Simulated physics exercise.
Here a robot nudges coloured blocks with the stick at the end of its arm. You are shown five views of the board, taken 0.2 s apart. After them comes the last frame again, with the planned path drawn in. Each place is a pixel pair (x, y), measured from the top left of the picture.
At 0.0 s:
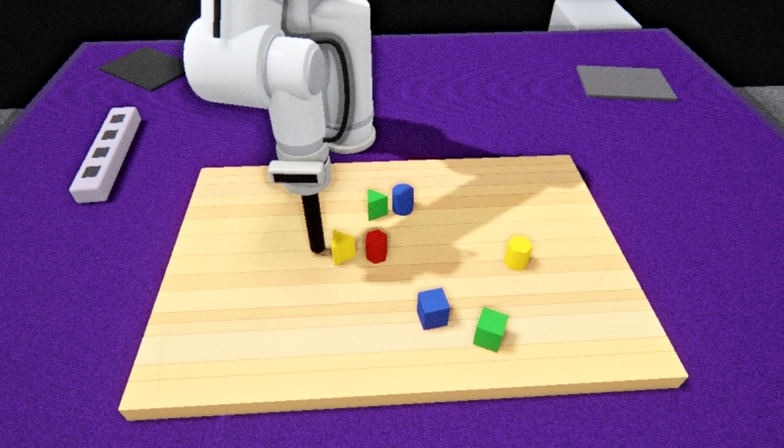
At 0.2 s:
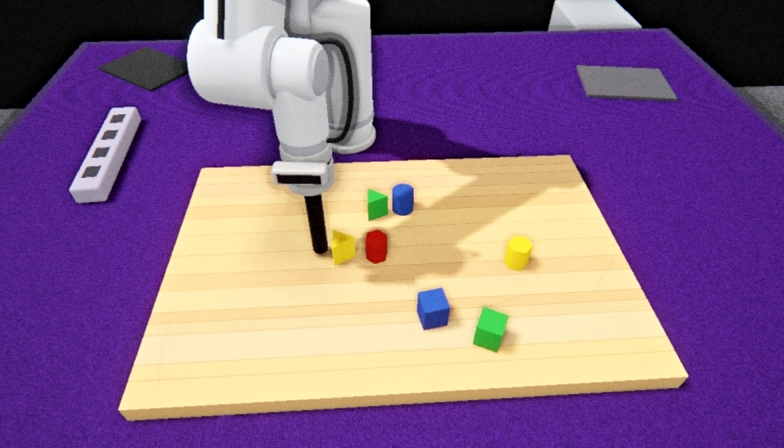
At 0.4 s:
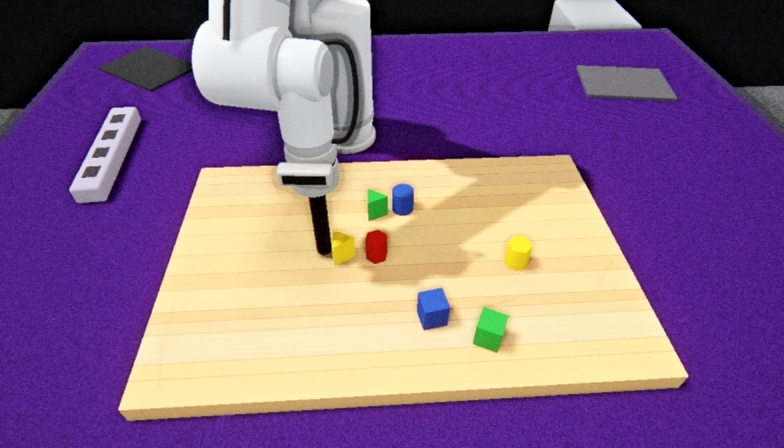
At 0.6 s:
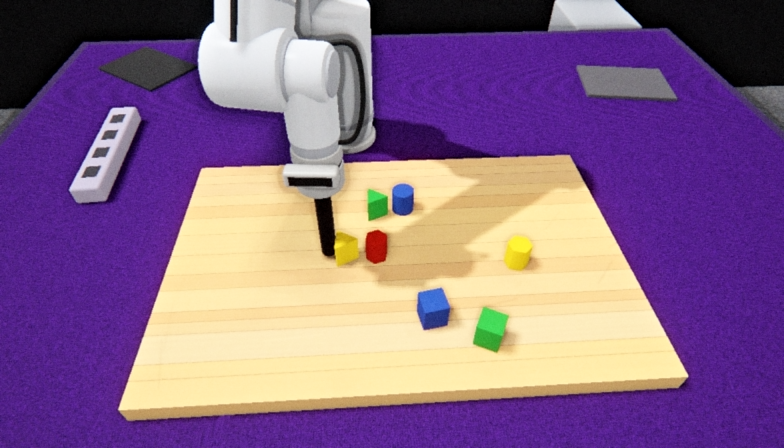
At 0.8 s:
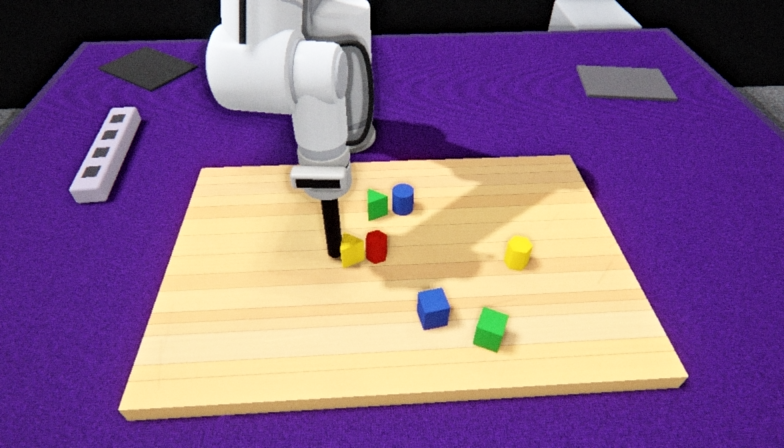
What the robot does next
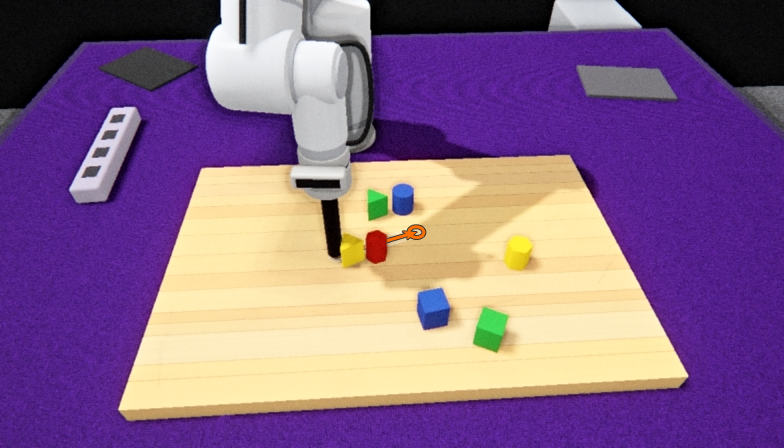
On a light wooden board set on a purple surface, a white robot arm holds a black stick just left of a yellow triangular block, with other coloured blocks scattered around. The stick moves slightly right, meets the yellow block and nudges it a little toward the still red hexagonal one.
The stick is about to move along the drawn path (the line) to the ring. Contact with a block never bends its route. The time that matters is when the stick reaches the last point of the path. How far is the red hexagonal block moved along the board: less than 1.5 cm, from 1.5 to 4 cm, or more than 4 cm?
The answer here is less than 1.5 cm.
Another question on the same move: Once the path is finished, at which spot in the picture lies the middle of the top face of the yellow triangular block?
The middle of its upper face will lie at (363, 243).
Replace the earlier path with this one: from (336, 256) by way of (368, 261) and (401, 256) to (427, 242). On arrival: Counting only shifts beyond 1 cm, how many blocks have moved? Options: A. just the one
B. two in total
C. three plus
Answer: B.
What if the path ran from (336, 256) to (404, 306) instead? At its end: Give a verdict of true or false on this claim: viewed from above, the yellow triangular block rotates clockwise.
That statement is not accurate.
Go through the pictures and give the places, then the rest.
Tip of the stick at (318, 248), middles of tops, yellow triangular block at (340, 238), red hexagonal block at (376, 237), blue circular block at (403, 190), in the first frame.
Stick at (321, 249), nothing pushed, in the second frame.
Stick at (325, 250), nothing pushed, in the third frame.
Stick at (329, 251), yellow triangular block at (343, 239), in the fourth frame.
Stick at (336, 253), yellow triangular block at (350, 240), red hexagonal block at (376, 237), blue circular block at (403, 190), in the fifth frame.
The line goes in a line from (336, 256) to (416, 232).
The first path, step by step. One third of the way, stick at (363, 244); yellow triangular block at (363, 242), turned 55° clockwise; red hexagonal block at (381, 238), turned 15° anticlockwise.
Two thirds of the way, stick at (391, 236); yellow triangular block at (363, 243), turned 60° clockwise; red hexagonal block at (382, 238).
At the end, stick at (417, 228); yellow triangular block at (363, 243), turned 60° clockwise; red hexagonal block at (382, 238); blue circular block unmoved.
